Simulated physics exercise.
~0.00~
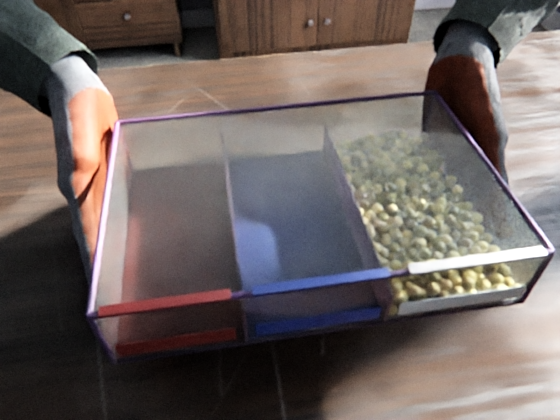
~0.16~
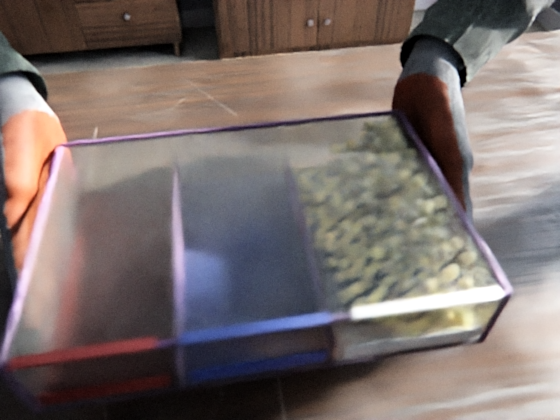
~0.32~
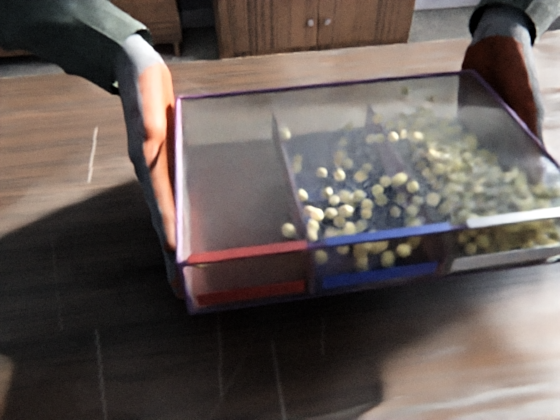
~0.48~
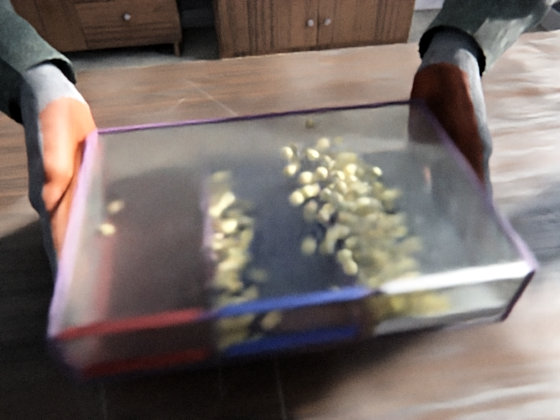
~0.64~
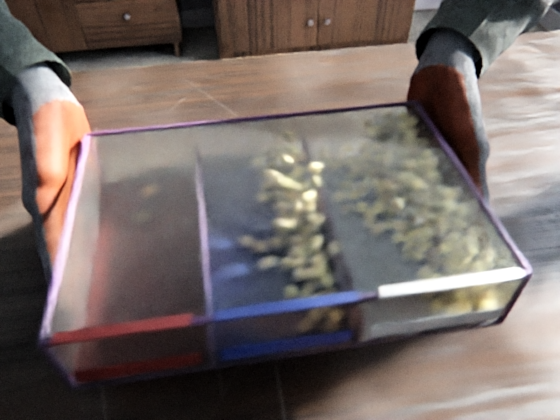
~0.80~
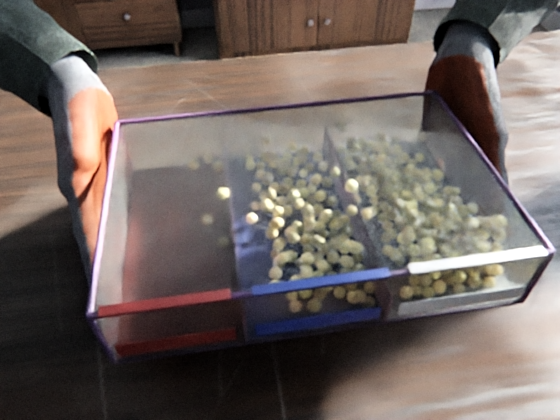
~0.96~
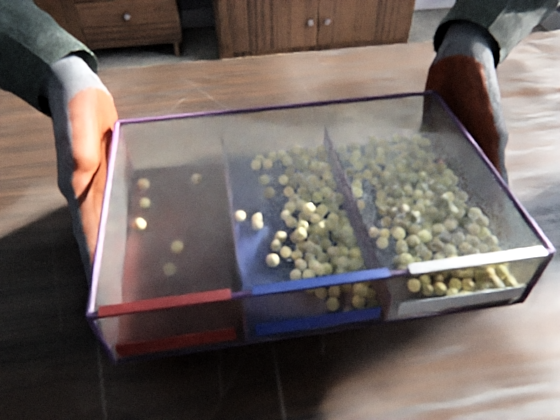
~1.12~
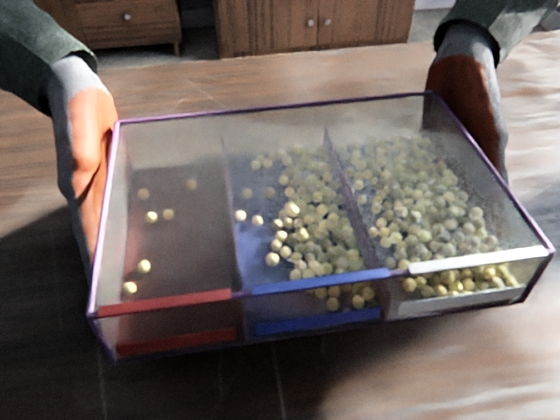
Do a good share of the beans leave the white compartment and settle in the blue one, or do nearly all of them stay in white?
A good share of the beans end up in the blue compartment, though most still lie in the white one. Only a few are in the red compartment.
Gloved hands shaking a clear lidded box side to side, beans spreading from the white compartment into blue, a few reaching red.
